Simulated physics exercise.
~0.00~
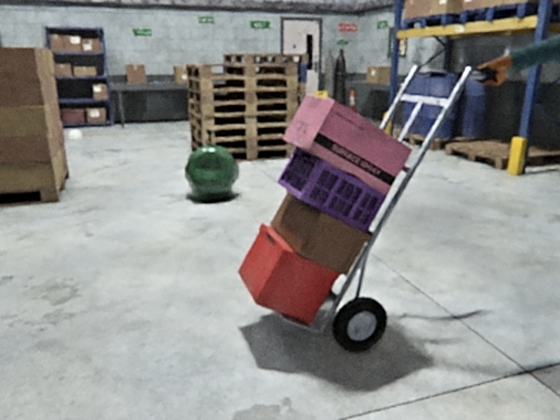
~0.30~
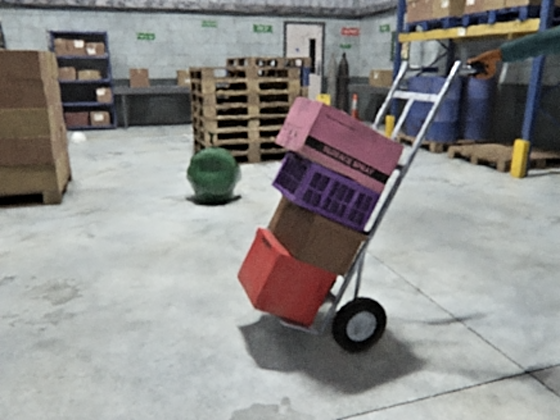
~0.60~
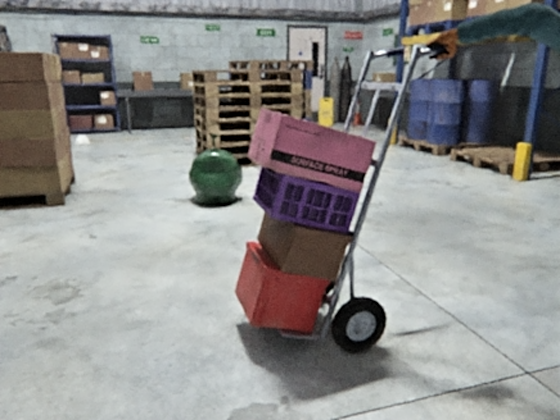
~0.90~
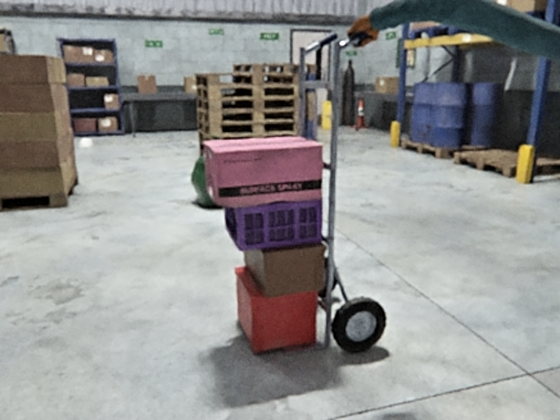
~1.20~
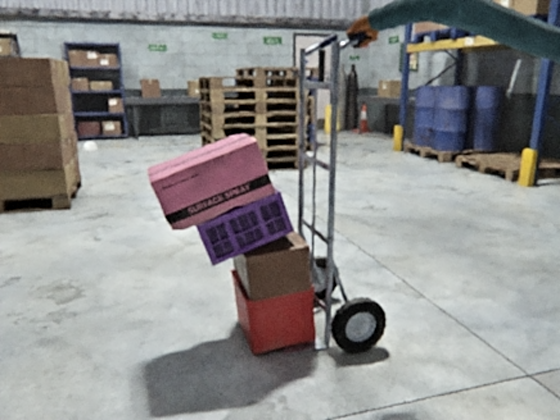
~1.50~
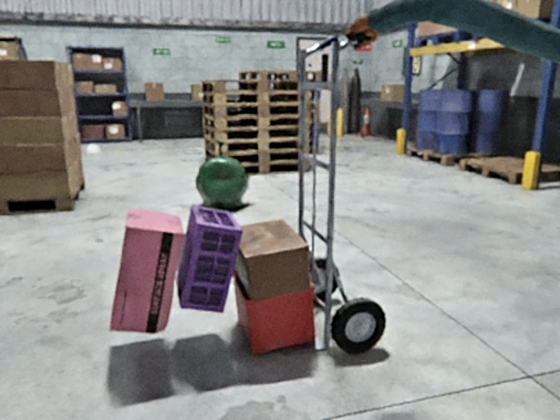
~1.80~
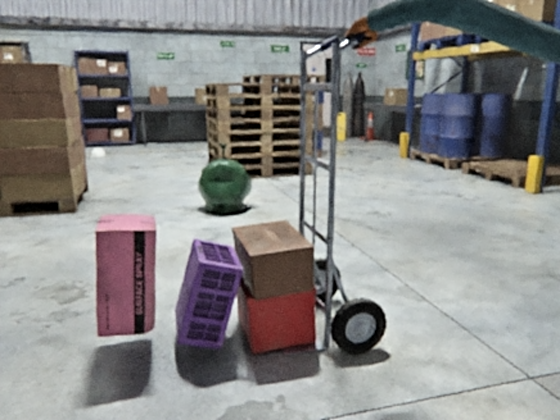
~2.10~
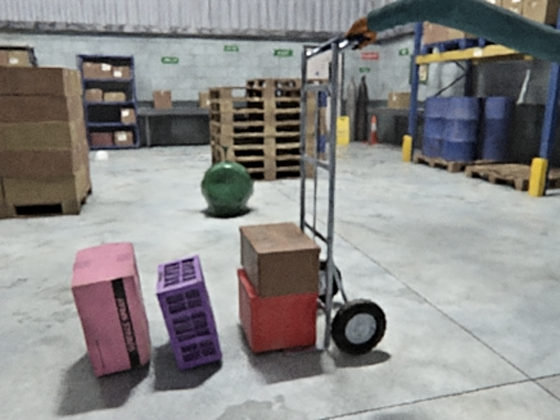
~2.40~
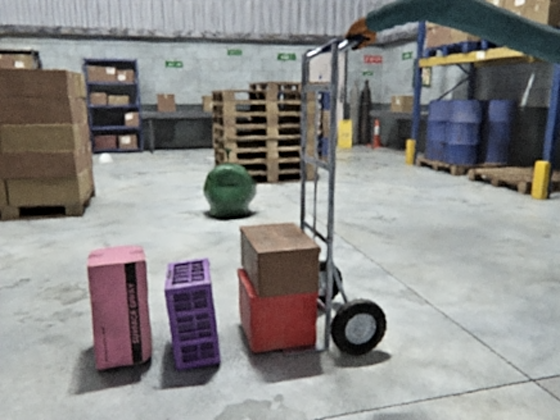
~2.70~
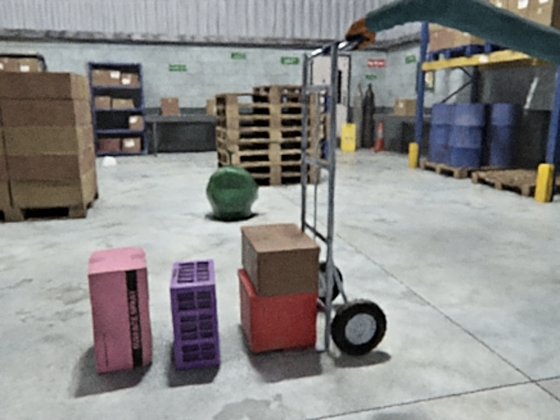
In the video, a hand tips a leaning hand truck forward until it stands upright, and the pink box and purple crate slide off the stack to the left, landing on the concrete floor, while the brown box stays atop the red one beside the truck.
